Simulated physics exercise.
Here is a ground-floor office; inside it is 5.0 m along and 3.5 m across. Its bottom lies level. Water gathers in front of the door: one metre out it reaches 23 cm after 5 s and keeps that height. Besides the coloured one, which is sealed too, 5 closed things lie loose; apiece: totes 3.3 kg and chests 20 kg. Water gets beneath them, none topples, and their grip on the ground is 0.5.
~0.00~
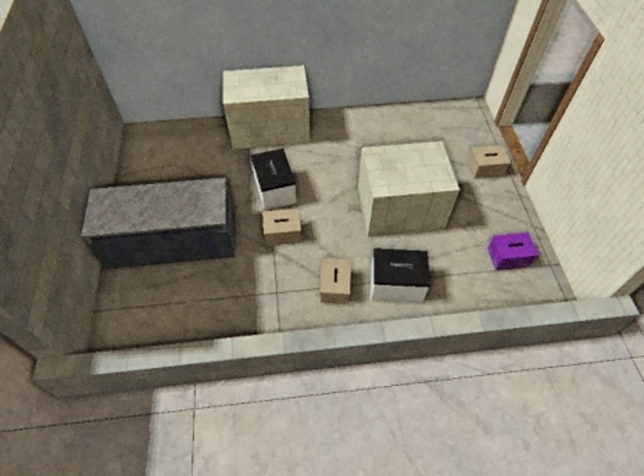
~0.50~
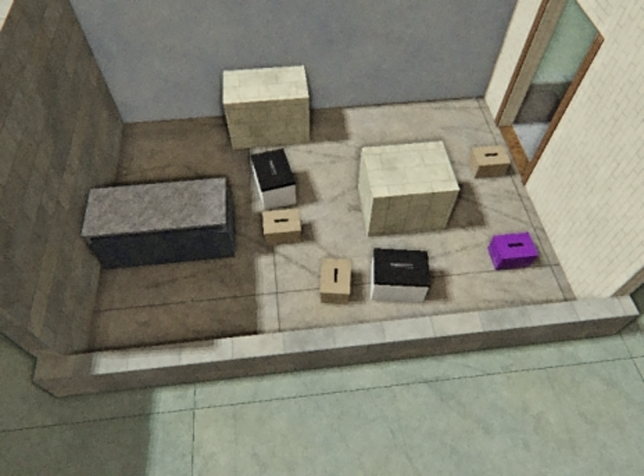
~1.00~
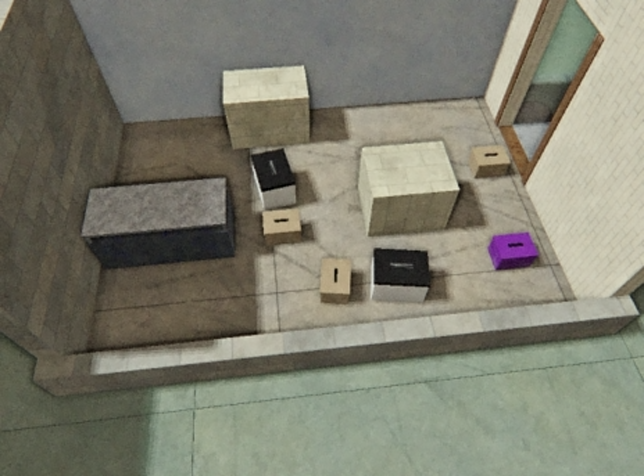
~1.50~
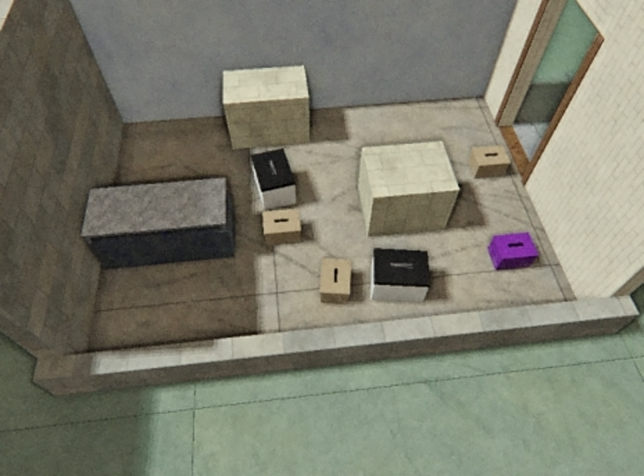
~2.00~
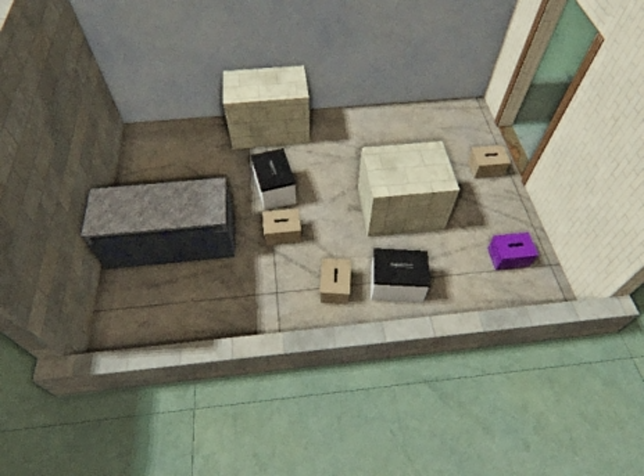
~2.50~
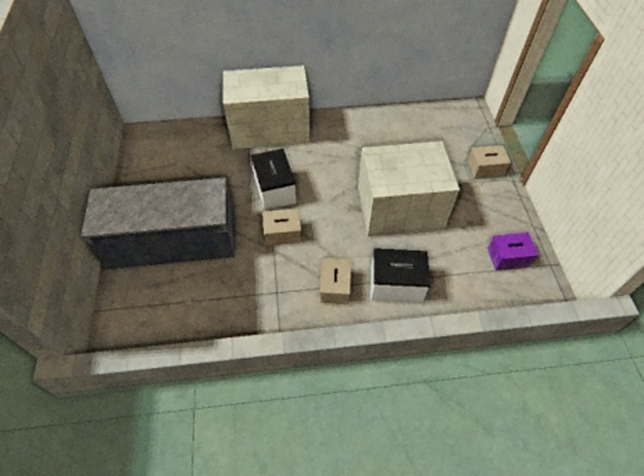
In the video, greenish water spreads over the ground outside a small office and begins to show at the doorway on the right, while the purple tote, the other boxes and the large blocks inside stay still.
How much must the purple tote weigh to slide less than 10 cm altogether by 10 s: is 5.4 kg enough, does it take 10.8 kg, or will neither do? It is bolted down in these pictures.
For it, only the higher weight holds it.
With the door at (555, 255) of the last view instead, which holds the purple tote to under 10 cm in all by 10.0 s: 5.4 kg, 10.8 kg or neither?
Then neither weight holds it.
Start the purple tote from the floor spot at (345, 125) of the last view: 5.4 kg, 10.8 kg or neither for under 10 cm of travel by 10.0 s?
Neither is enough.
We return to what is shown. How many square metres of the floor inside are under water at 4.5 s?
Some 5.0 m2.
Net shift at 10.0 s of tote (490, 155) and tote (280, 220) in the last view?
In that order: 200 cm, 200 cm.
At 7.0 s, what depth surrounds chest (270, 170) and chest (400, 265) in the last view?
Roughly 5 and 2 cm.
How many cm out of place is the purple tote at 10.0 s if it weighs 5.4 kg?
About 30 cm.
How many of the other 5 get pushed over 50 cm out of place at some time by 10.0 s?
I count 3.
After 3.5 s the purple tote would be 0 cm from its start with 5.4 kg and 0 cm from its start with 10.8 kg; 0 cm of water round it then.
After 4.5 s the purple tote would be 0 cm from its start with 5.4 kg and 0 cm from its start with 10.8 kg; 1 cm of water round it then.
After 7.0 s the purple tote would be 12 cm from its start with 5.4 kg and 1 cm from its start with 10.8 kg; 3 cm of water round it then.
After 10.0 s the purple tote would be 33 cm from its start with 5.4 kg and 1 cm from its start with 10.8 kg; 6 cm of water round it then.
